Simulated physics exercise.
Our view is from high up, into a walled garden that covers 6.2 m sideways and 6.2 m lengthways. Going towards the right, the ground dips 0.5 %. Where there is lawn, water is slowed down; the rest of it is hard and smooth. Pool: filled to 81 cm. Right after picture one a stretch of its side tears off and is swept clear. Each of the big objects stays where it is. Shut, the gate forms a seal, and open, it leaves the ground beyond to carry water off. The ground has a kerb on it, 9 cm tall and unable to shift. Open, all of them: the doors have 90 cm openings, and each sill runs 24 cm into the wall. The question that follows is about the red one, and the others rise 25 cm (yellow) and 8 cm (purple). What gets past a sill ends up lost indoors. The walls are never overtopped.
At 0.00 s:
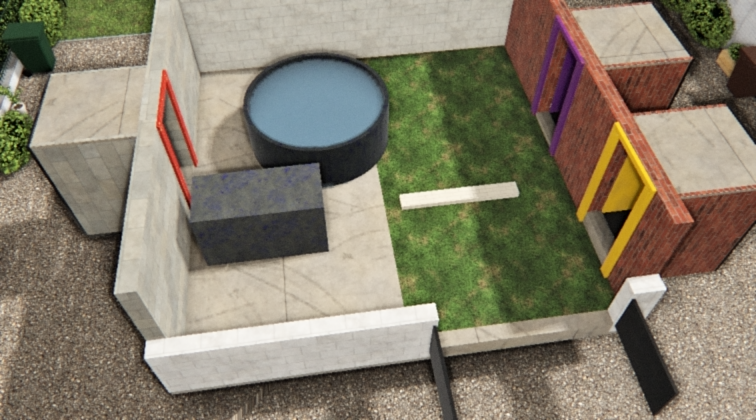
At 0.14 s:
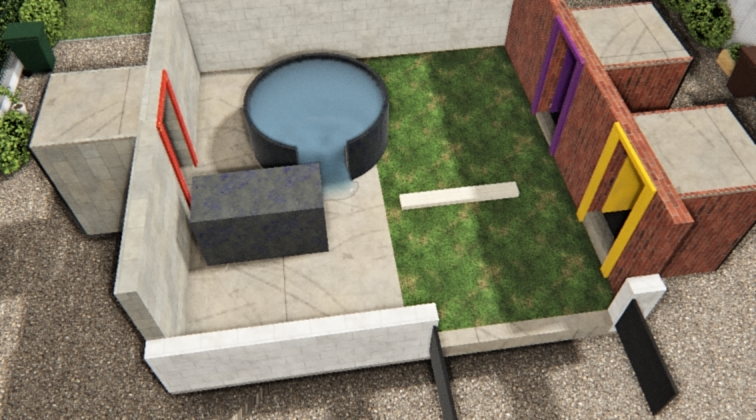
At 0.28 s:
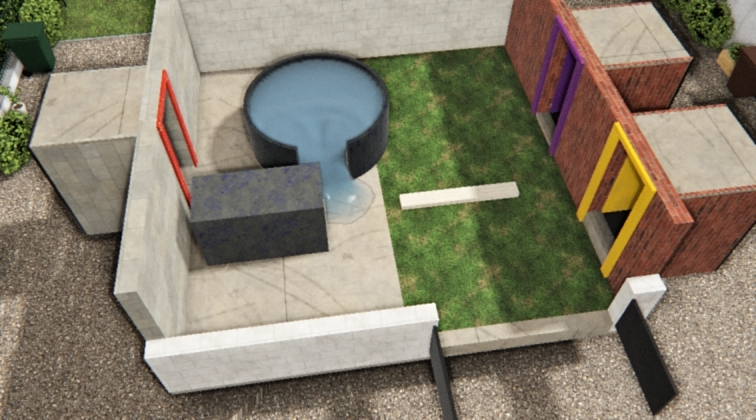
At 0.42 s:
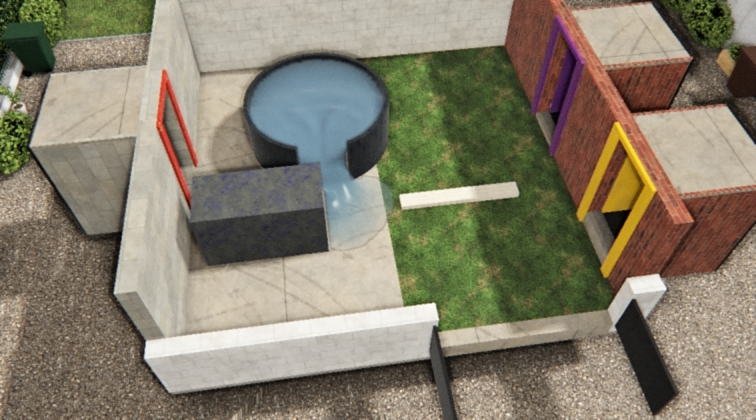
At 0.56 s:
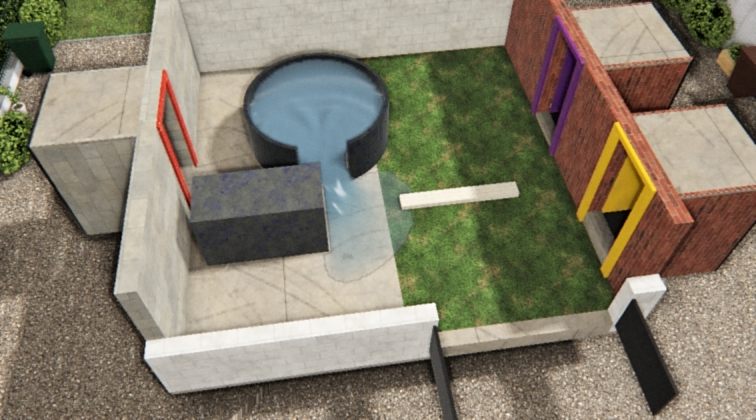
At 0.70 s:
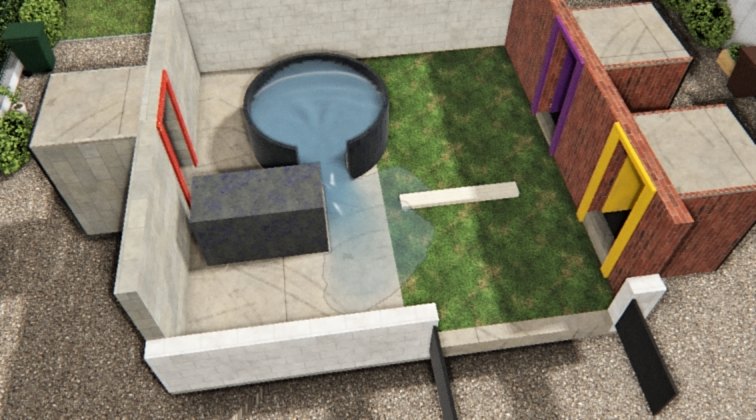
In the video, a round dark-walled pool stands in a walled yard before a gap opens in its near side, and water pours out past a dark block, spreading across the pale paving and onto the lawn's edge.
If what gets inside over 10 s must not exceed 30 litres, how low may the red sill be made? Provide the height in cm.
Around 22 cm.
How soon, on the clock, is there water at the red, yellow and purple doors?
Arrival times - red 0.9 seconds, yellow 3.2 seconds, purple 6.0 seconds.
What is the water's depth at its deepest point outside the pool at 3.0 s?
43 cm.
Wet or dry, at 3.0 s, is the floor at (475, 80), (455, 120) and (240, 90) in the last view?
Point by point, the first is spared, the second spared and the third awash.
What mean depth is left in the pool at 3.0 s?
About 43 cm.
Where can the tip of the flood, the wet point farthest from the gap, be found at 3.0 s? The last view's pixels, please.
Lab note: Front tip approx. at (604, 309).
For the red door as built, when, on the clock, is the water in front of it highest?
Crest at t of about 3.0 s.
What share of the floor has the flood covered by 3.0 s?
Around 55 per cent of the floor.
After 1.4 s water covers 25 % of the floor, deepest (64 cm) near (316, 204); 19 cm at the red door, 26 litres in over its 7 cm sill.
After 3.0 s water covers 55 % of the floor, deepest (43 cm) near (316, 204); 20 cm at the red door, 194 litres in over its 7 cm sill.
After 10.0 s water covers 95 % of the floor, deepest (15 cm) near (316, 204); 8 cm at the red door, 346 litres in over its 7 cm sill.
At the red door as built, the water arrived by 1.0 s and peaked near 20 cm at 3.0 s.
Run again over the same 10 s with other heights there, 72 litres in over 18 cm, 15 litres over 25 cm. The limit of 30 litres is kept from about 22 cm up.
